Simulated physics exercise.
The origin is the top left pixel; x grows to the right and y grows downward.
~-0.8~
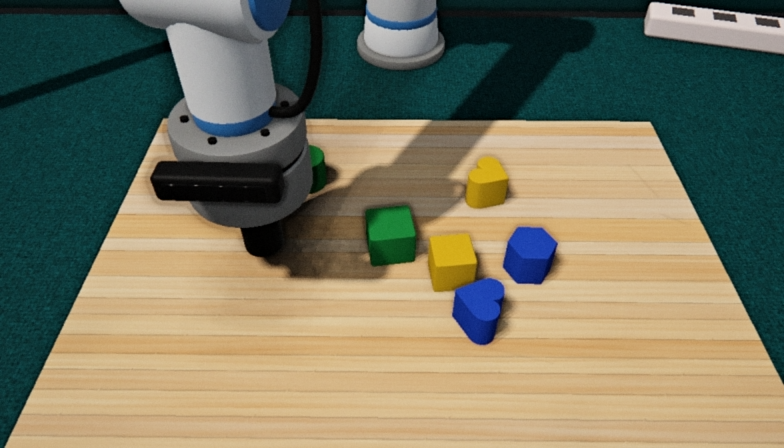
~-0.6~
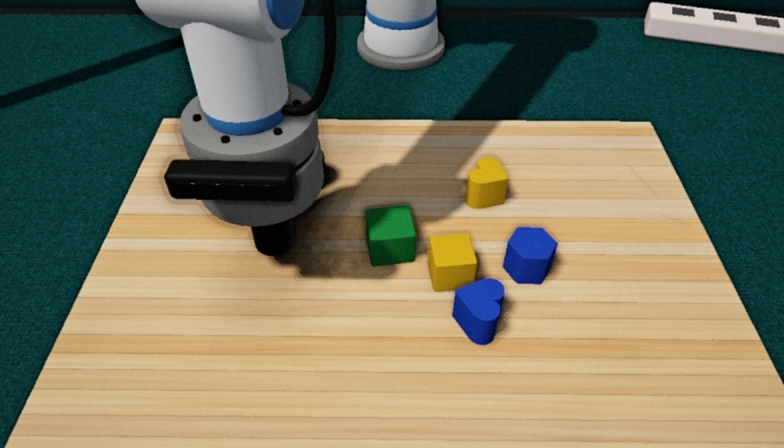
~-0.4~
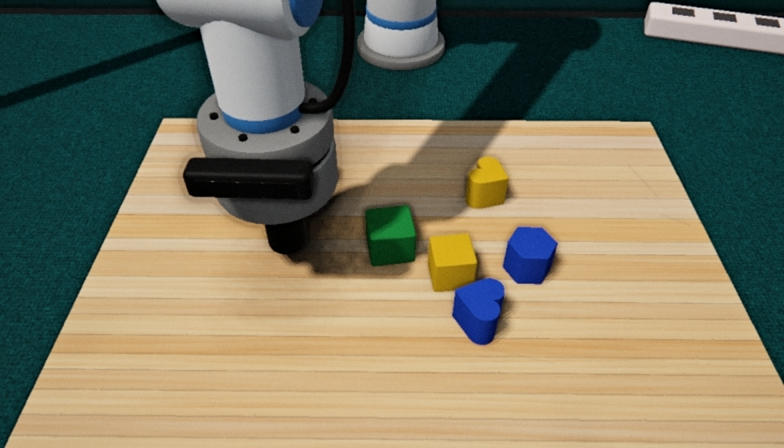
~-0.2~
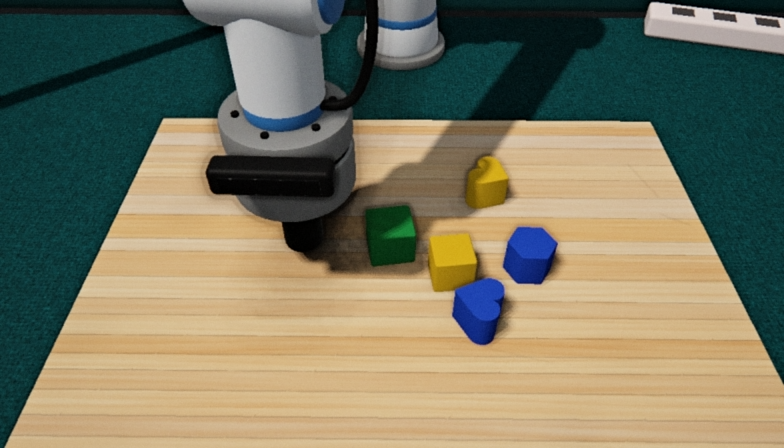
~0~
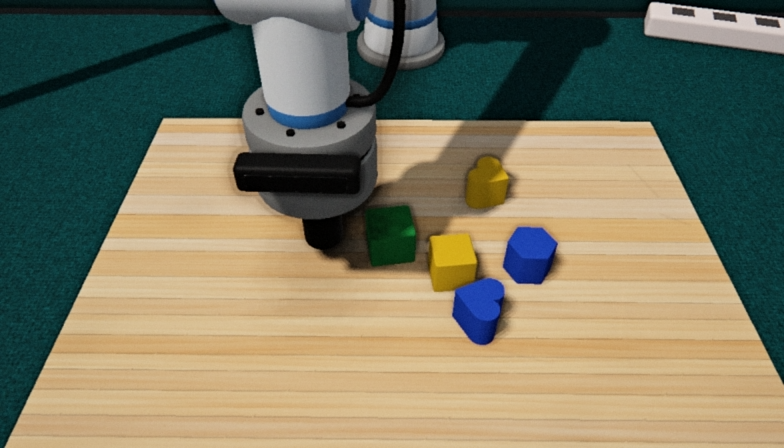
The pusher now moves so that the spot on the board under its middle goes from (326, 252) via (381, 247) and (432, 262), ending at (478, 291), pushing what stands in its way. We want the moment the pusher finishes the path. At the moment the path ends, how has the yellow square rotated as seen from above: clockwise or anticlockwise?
My prediction: CW.
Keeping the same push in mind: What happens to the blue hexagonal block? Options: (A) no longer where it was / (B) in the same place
My pick is B.
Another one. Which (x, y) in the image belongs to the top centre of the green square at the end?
Around (476, 220).
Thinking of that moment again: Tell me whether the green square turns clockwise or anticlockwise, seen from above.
Viewed from overhead, the green square winds up turned anticlockwise.
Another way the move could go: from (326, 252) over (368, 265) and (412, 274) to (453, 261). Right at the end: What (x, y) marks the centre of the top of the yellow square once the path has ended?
Pixel (496, 245).
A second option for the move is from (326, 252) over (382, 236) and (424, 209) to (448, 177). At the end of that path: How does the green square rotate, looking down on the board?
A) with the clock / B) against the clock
It's A.
On the path given first. One third of the way, pusher (381, 232); green square (423, 221); yellow square (465, 253), turned 20° clockwise.
Two thirds of the way, pusher (434, 247); green square (470, 220), turned 20° anticlockwise; yellow square (480, 256), turned 65° clockwise.
At the end, pusher (480, 276); green square (476, 220), turned 35° anticlockwise; yellow square (524, 275), turned 30° clockwise; blue heart (490, 302), turned 30° clockwise; blue hexagonal block unmoved.
